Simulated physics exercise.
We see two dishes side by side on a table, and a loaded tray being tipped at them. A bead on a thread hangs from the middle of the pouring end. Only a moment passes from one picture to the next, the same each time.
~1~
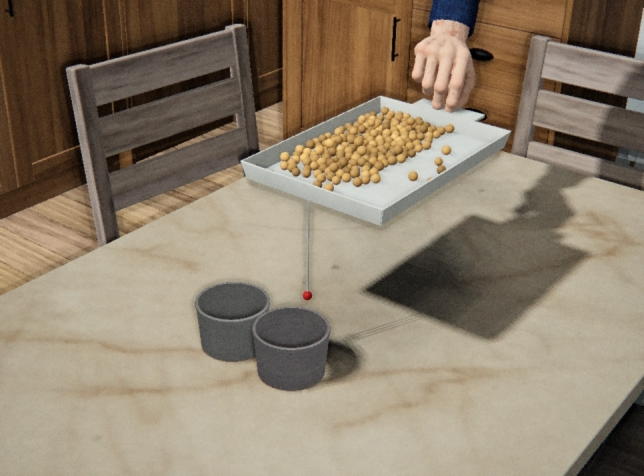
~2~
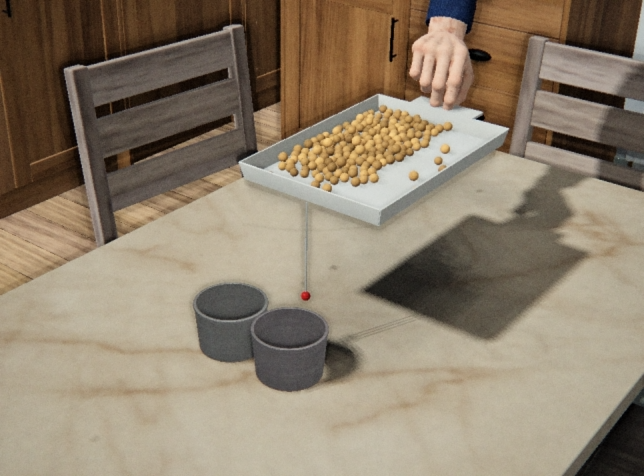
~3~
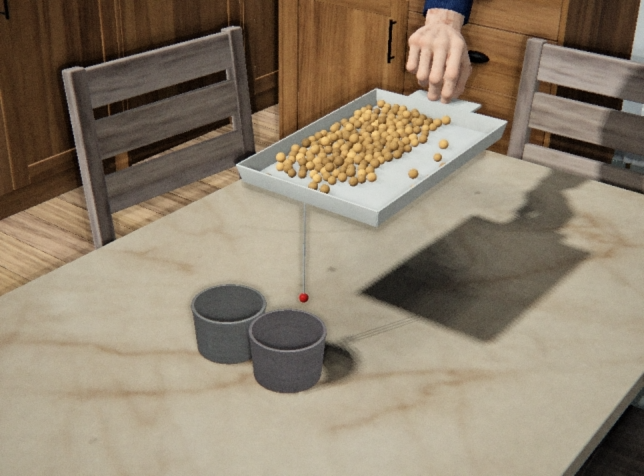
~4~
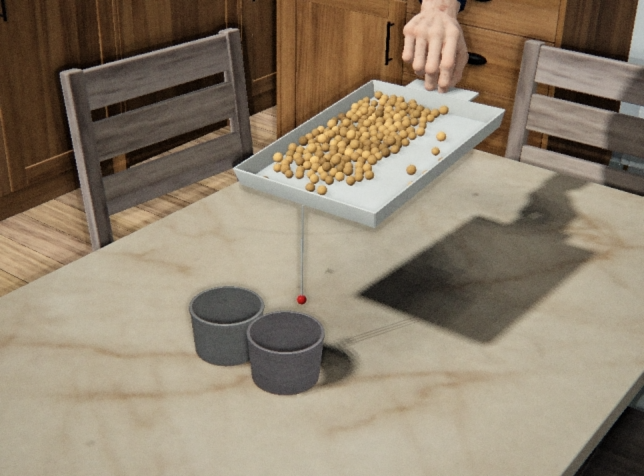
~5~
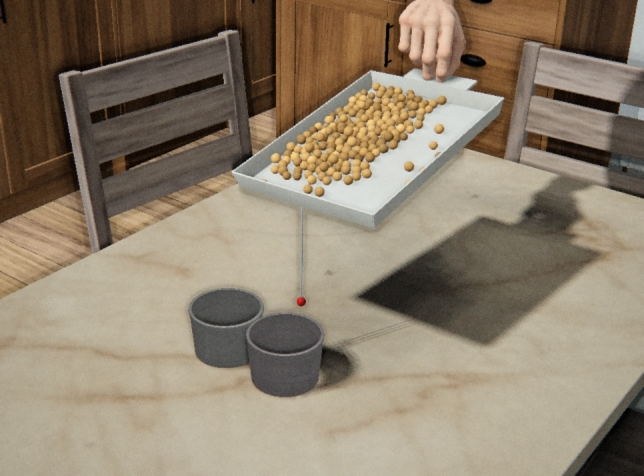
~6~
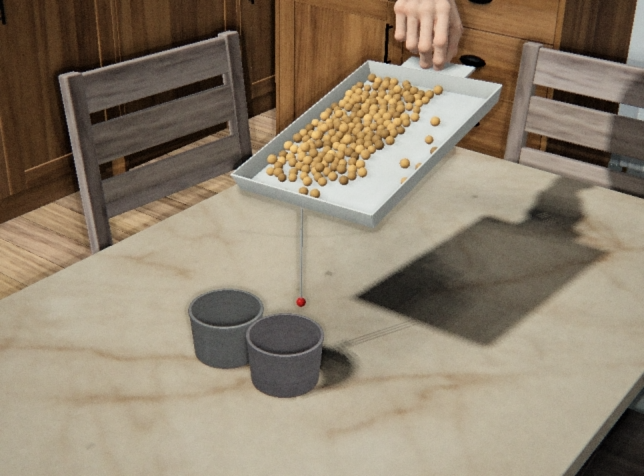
To begin with, a hand holds a pale tray of small round beads above a marble-patterned table, where two dark dishes sit below a hanging red bead. The hand then gradually tilts the tray slightly, its left corner dipping lowest, and the load shifts a little across it.
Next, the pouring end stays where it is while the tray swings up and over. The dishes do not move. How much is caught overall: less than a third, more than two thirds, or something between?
They take more than two thirds between them.
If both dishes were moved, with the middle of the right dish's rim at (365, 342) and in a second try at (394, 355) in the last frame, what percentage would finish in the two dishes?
First some 0, then 0 per cent.
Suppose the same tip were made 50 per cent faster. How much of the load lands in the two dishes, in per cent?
About 70 per cent.
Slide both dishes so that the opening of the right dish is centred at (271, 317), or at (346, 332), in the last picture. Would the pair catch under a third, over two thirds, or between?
One: One to two thirds. Two: Below one third.
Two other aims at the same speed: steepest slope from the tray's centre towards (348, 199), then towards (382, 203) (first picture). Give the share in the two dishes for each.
The first gives 30 %, the second 0 %.
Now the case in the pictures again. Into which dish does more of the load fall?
The winner is the dish on the left.
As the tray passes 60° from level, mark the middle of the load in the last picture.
Near (283, 172).
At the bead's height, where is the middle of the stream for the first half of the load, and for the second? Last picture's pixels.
Early half (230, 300), late half (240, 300).
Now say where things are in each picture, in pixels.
In the first picture, corners of the pouring end near (247, 161) and (381, 207), level; middle of the load near (361, 146), round wooden beads; left dish near (209, 334); right dish near (268, 362); bead on its thread near (308, 296).
In the second picture, corners of the pouring end near (245, 162) and (379, 207), level; middle of the load near (359, 145).
In the third picture, corners of the pouring end near (242, 164) and (377, 209), tipped barely, lowest at the left corner; middle of the load near (357, 143).
In the fourth picture, corners of the pouring end near (239, 168) and (374, 210), tipped a little, lowest at the left corner; middle of the load near (354, 139).
In the fifth picture, corners of the pouring end near (238, 171) and (372, 211), tipped a little, lowest at the left corner; middle of the load near (352, 135).
In the sixth picture, corners of the pouring end near (237, 173) and (371, 211), tipped a little, lowest at the left corner; middle of the load near (348, 131), near two thirds on the move; left dish near (202, 341); right dish near (261, 369).
Shortly afterwards, tray tipped steeply; all but a few on the tray; only a few in the left dish; only a few outside both; a little in the air.
Next, tray tipped right over; a little on the tray; near a quarter in the right dish; near half in the left dish; a little outside both; a little in the air.
Some moments later, tray tipped past a quarter turn; near a quarter in the right dish; near half in the left dish; near a quarter outside both.
In the end, tray tipped past a quarter turn; near a quarter in the right dish; near half in the left dish; near a quarter outside both.
